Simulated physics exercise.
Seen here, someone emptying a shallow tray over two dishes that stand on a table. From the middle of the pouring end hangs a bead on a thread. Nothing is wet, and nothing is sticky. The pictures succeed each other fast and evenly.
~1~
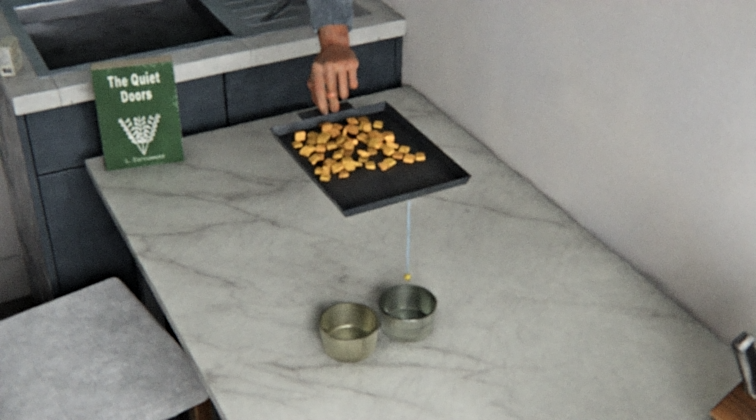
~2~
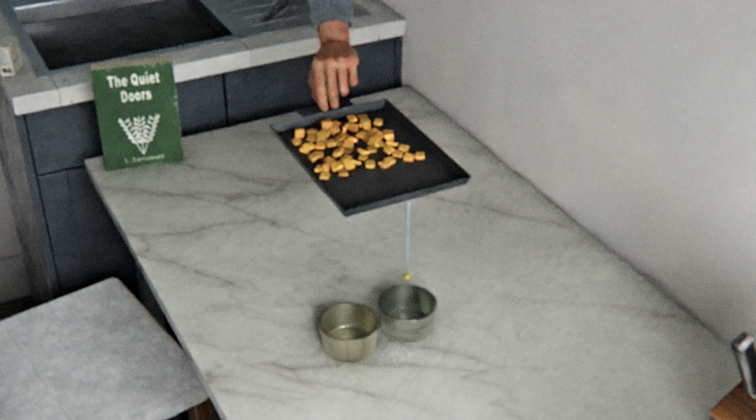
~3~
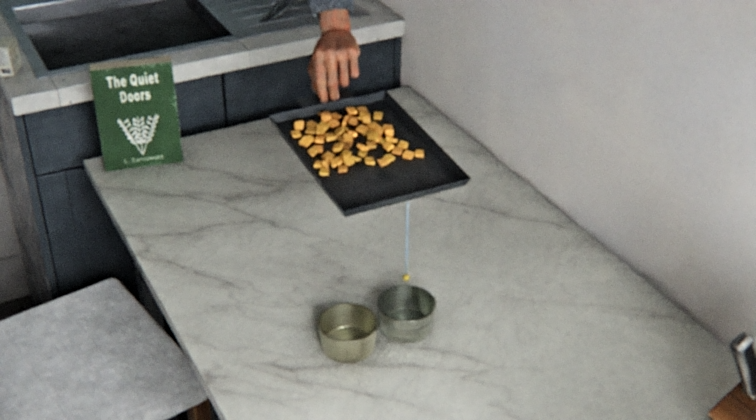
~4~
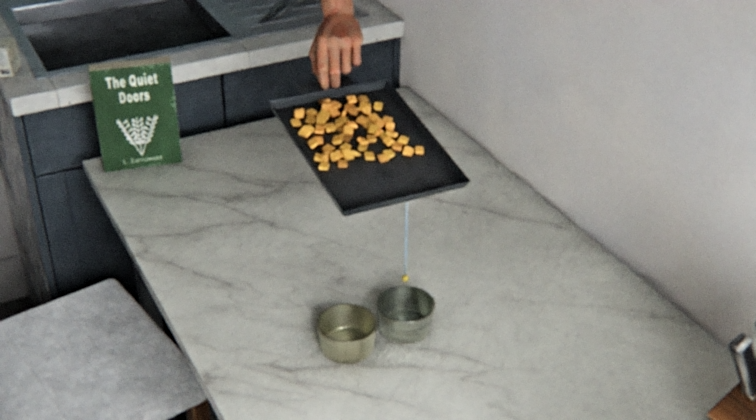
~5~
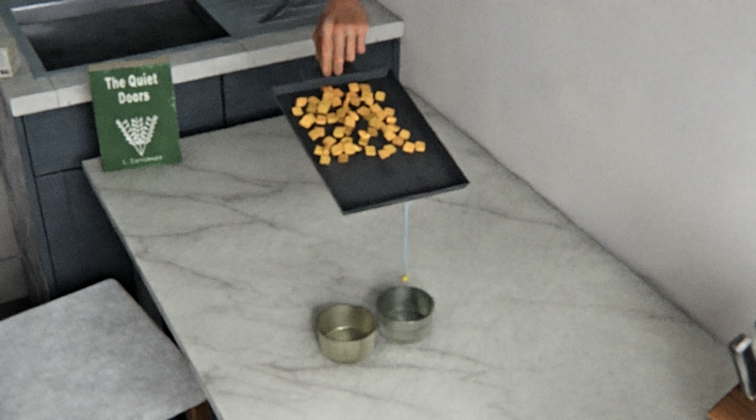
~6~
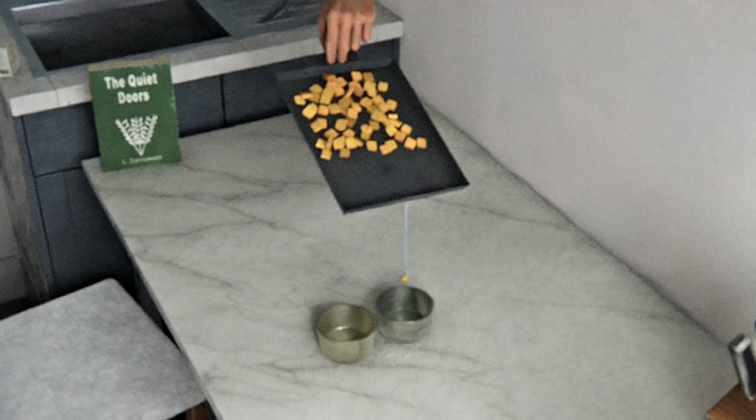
On a pale marble table, a dark shallow tray of golden square pieces sits above two metal bowls, a bead hanging by a thread from its near edge. A hand at the far edge lifts that end gradually, the tray tilting toward the bowls and slightly rightward, while the pieces barely shift.
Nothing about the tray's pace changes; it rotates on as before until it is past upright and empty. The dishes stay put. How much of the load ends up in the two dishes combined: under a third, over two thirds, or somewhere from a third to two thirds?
Lowest range.
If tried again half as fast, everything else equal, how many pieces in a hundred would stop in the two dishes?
Close to 20 in a hundred.
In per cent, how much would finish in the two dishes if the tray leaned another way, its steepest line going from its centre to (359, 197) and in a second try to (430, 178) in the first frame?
Respectively 60 % and 0 %.
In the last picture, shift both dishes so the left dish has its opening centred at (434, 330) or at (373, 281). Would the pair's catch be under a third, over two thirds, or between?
In order of the places: Under a third, then under a third.
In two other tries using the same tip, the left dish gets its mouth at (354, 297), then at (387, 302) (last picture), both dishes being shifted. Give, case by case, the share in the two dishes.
Around 0 and around 40 per cent, in that order.
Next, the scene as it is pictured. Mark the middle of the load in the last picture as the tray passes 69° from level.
About (433, 193).
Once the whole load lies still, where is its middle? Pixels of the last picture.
Resting centre, last picture - approx. (467, 318).
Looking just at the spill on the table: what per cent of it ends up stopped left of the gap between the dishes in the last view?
Left share: Some 0 per cent.
Just after the last frame, tray tipped steeply; roughly two thirds on the tray; roughly a quarter in the air.
A moment on, tray tipped past a quarter turn; just a few on the tray; about a tenth in the right dish; roughly two thirds outside both; roughly a quarter in the air.
Further on, tray tipped past a quarter turn; roughly a quarter in the right dish; the larger part outside both.
When it is over, tray tipped past a quarter turn; not one in the left dish; roughly a quarter in the right dish; the larger part outside both.
